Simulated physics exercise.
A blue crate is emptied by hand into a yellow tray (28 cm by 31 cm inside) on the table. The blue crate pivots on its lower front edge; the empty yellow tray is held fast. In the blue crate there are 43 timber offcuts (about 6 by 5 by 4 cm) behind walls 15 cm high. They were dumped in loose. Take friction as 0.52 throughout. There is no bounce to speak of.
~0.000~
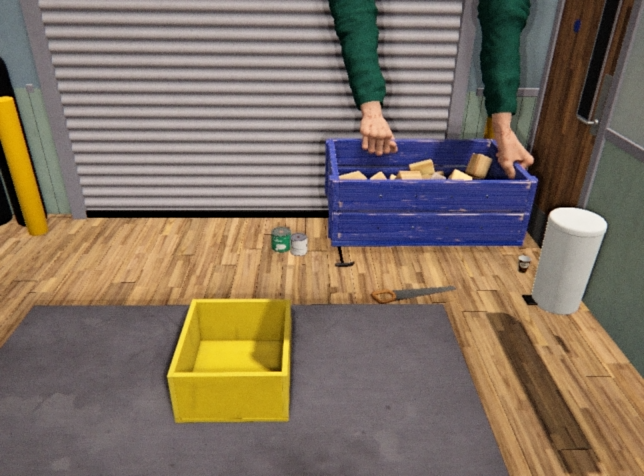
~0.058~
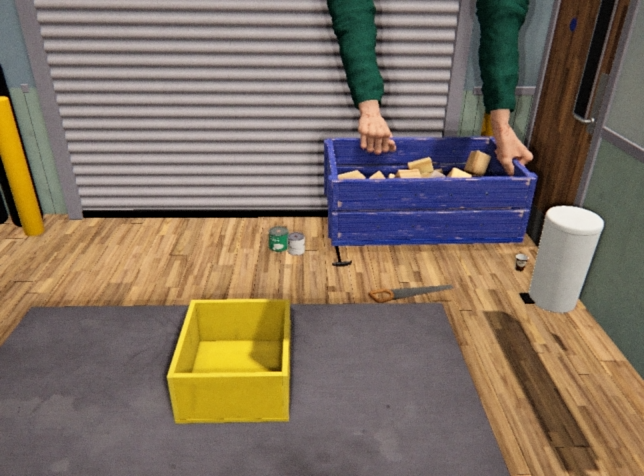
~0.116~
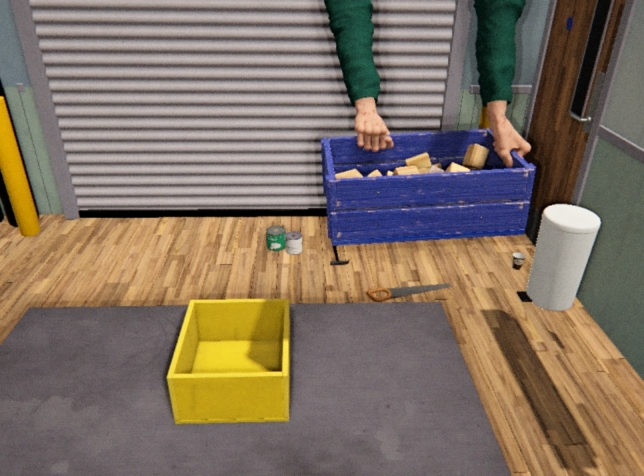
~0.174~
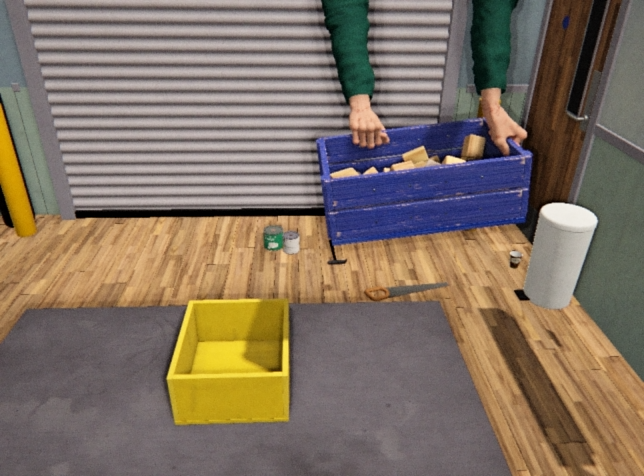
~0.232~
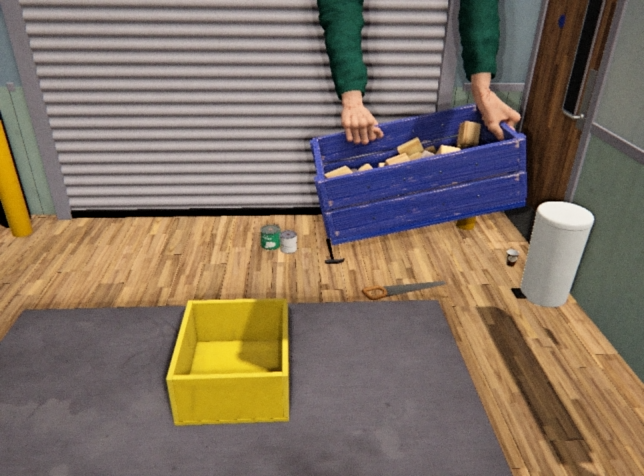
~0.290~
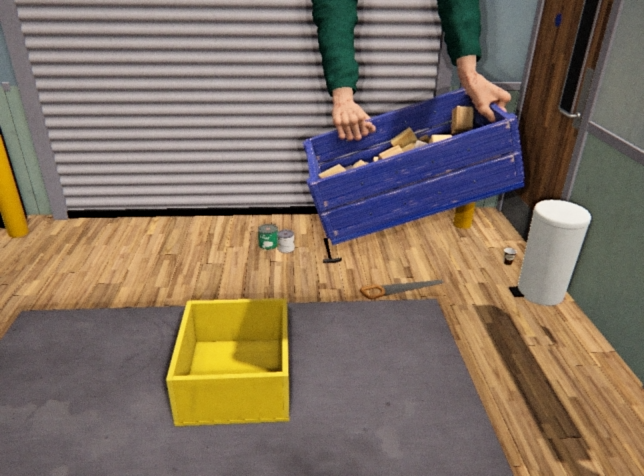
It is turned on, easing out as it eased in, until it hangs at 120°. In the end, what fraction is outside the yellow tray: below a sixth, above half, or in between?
The share outside the yellow tray is a sixth to a half.
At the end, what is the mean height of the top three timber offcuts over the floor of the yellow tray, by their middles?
About 9 cm.
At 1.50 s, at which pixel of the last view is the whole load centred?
At about (210, 368).
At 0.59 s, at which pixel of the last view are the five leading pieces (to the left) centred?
At about (311, 191).
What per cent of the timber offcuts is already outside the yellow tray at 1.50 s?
About 35 per cent.
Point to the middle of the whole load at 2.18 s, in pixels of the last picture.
At about (201, 372).
After 0.59 s, tilt 61°; 43 still in the blue crate.
After 0.97 s, tilt 111°; 33 still in the blue crate and 10 in the air.
After 1.50 s, tilt 120°; 4 still in the blue crate, 20 in the yellow tray, 16 outside the yellow tray and 3 in the air.
When it is over (at 2.18 s), 27 in the yellow tray and 16 outside the yellow tray. Asked share, 16 of 43, 37 per cent.
